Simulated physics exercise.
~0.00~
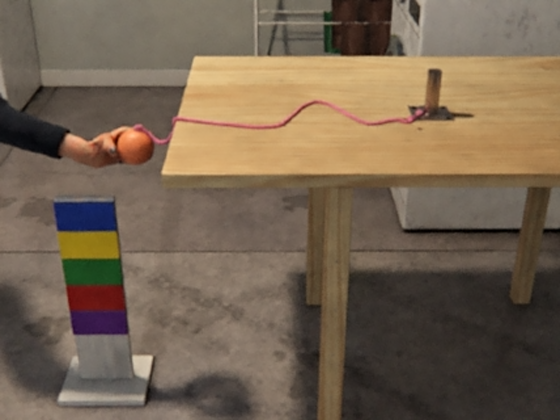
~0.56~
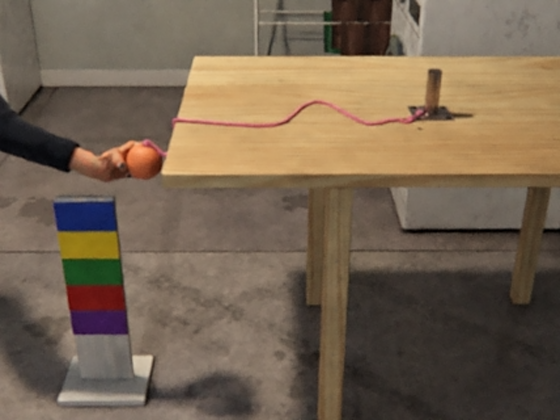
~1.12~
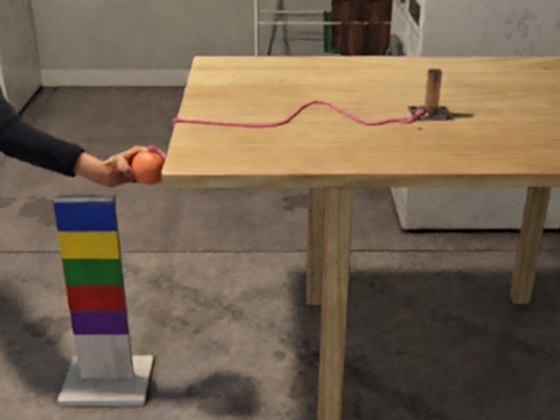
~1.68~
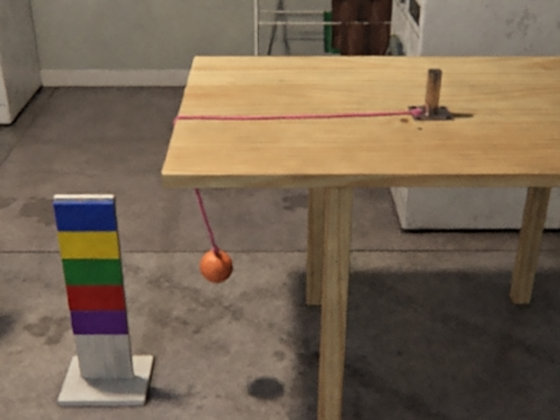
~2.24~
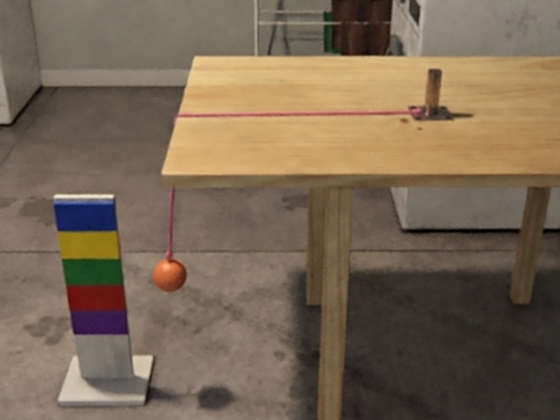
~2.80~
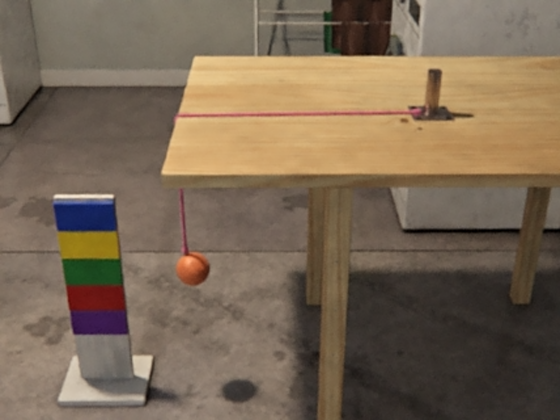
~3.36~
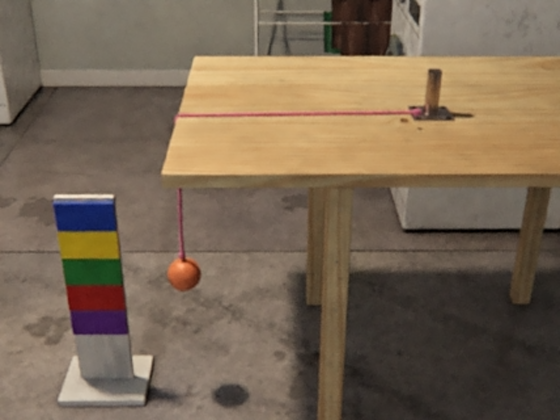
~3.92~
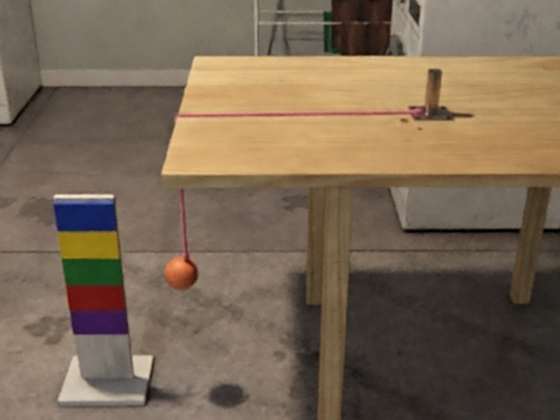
At the start, a hand at the left holds an orange beside the edge of a wooden table, with a slack pink cord running from it to a small post on the tabletop. Below stands an upright scale of blue, yellow, green, red and purple bands. The hand moves the orange slightly right and down, close to the table edge, and lets go. The orange drops and swings right beneath the table edge, pulling the cord straight. It swings back left, then right again, in shrinking sways. Finally it hangs almost still, its centre level with the green band.
